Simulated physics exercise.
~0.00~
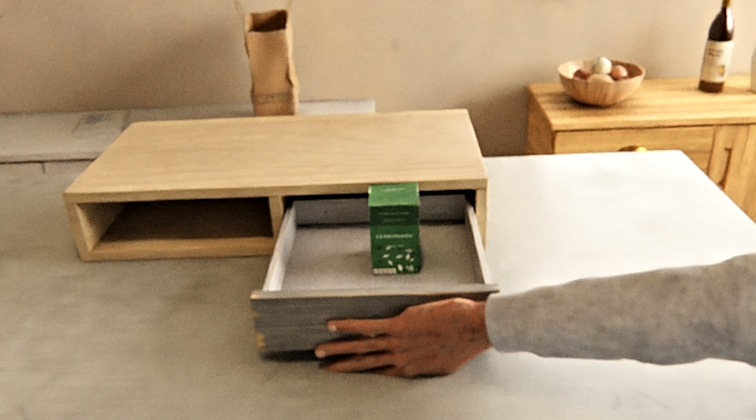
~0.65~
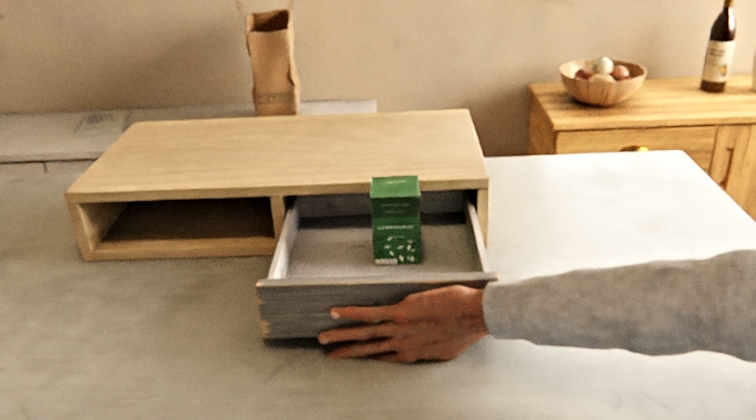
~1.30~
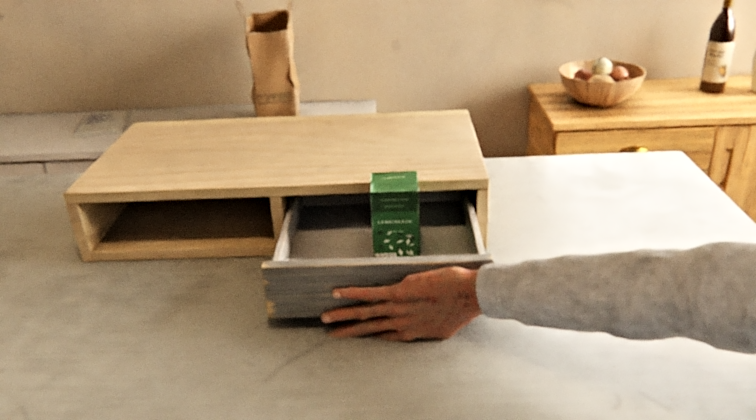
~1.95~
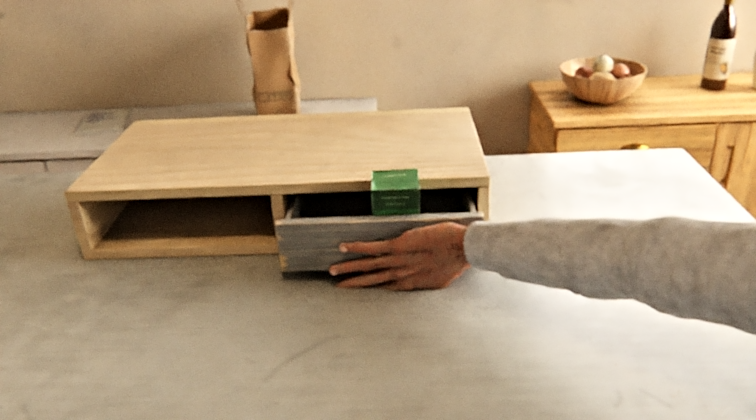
On a grey tabletop, a hand pushes a drawer holding an upright green carton inward, the drawer ending still slightly open.
